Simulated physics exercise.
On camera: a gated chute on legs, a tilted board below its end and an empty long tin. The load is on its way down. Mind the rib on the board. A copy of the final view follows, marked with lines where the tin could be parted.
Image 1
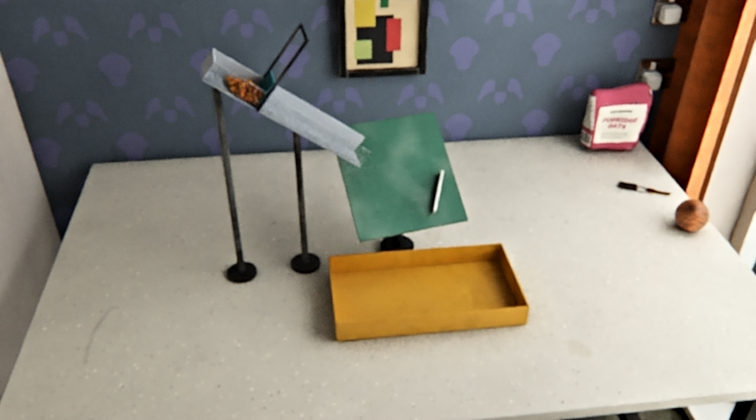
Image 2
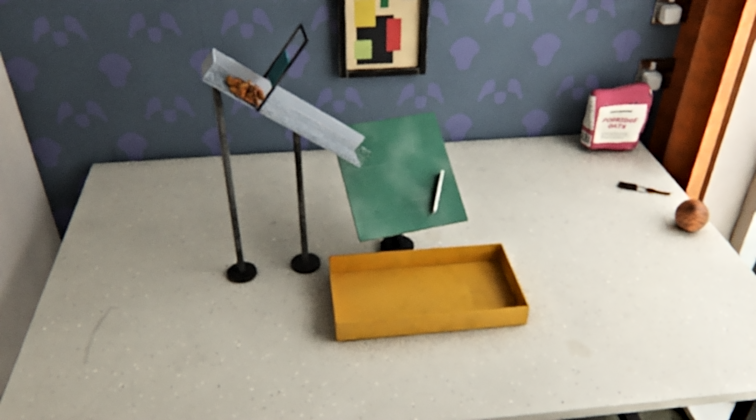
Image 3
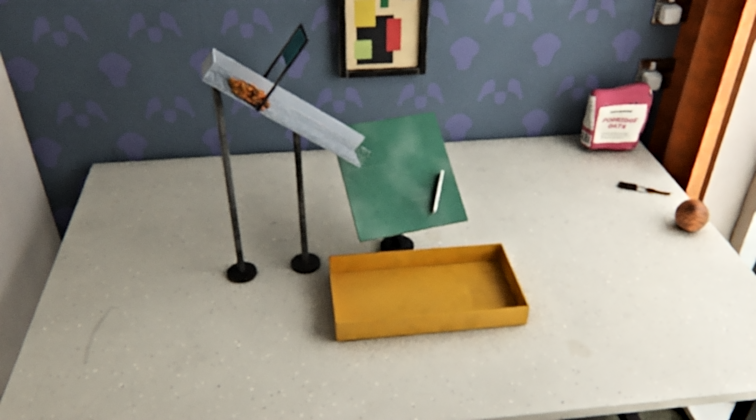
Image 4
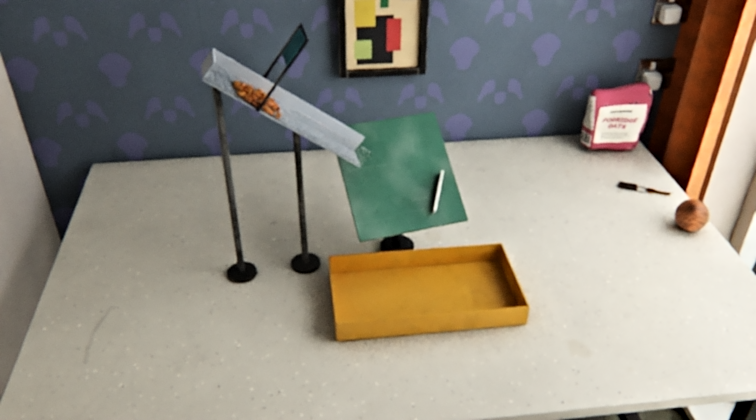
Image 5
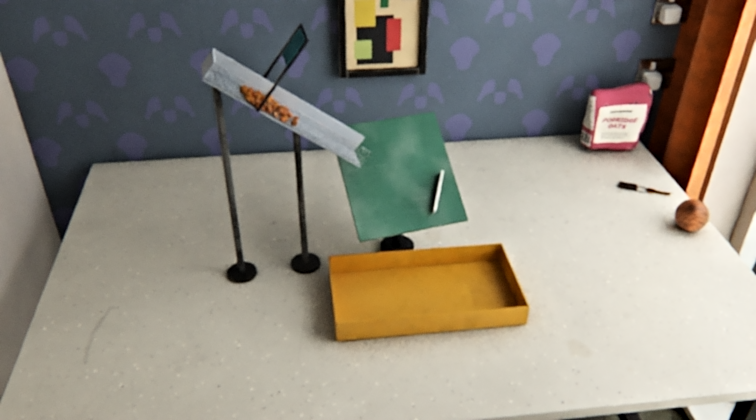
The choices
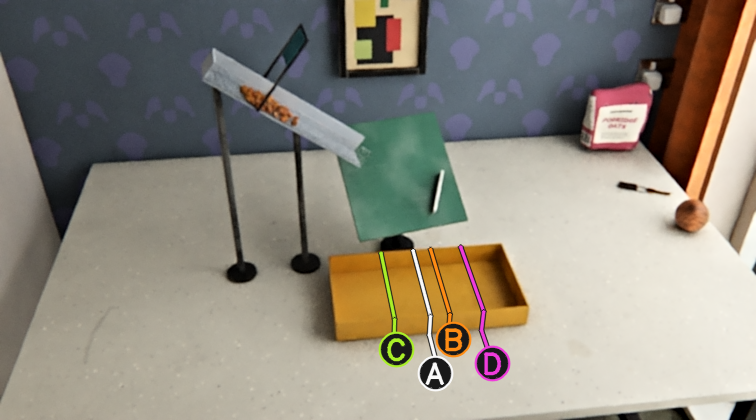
On a pale tabletop by a blue patterned wall, a dark gate swung up on a raised metal chute, and a clump of small orange-brown bits slid partway down, above a green board and yellow tray.
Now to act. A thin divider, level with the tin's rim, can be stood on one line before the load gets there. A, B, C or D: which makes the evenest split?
Use line B.
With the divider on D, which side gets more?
Left.
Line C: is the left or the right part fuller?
Right.
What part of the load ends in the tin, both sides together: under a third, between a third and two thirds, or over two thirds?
It is over two thirds.
On the marked copy, line A crosses the front rim at (430, 315); line B crosses the front rim at (449, 313); line C crosses the front rim at (394, 318); line D crosses the front rim at (483, 310).
With A, of what is caught, a stray few on the left of the divider, nearly all on the right.
With B, of what is caught, about a third on the left of the divider, about two thirds on the right.
With C, of what is caught, none on the left of the divider, all on the right.
With D, of what is caught, nearly all on the left of the divider, a stray few on the right.
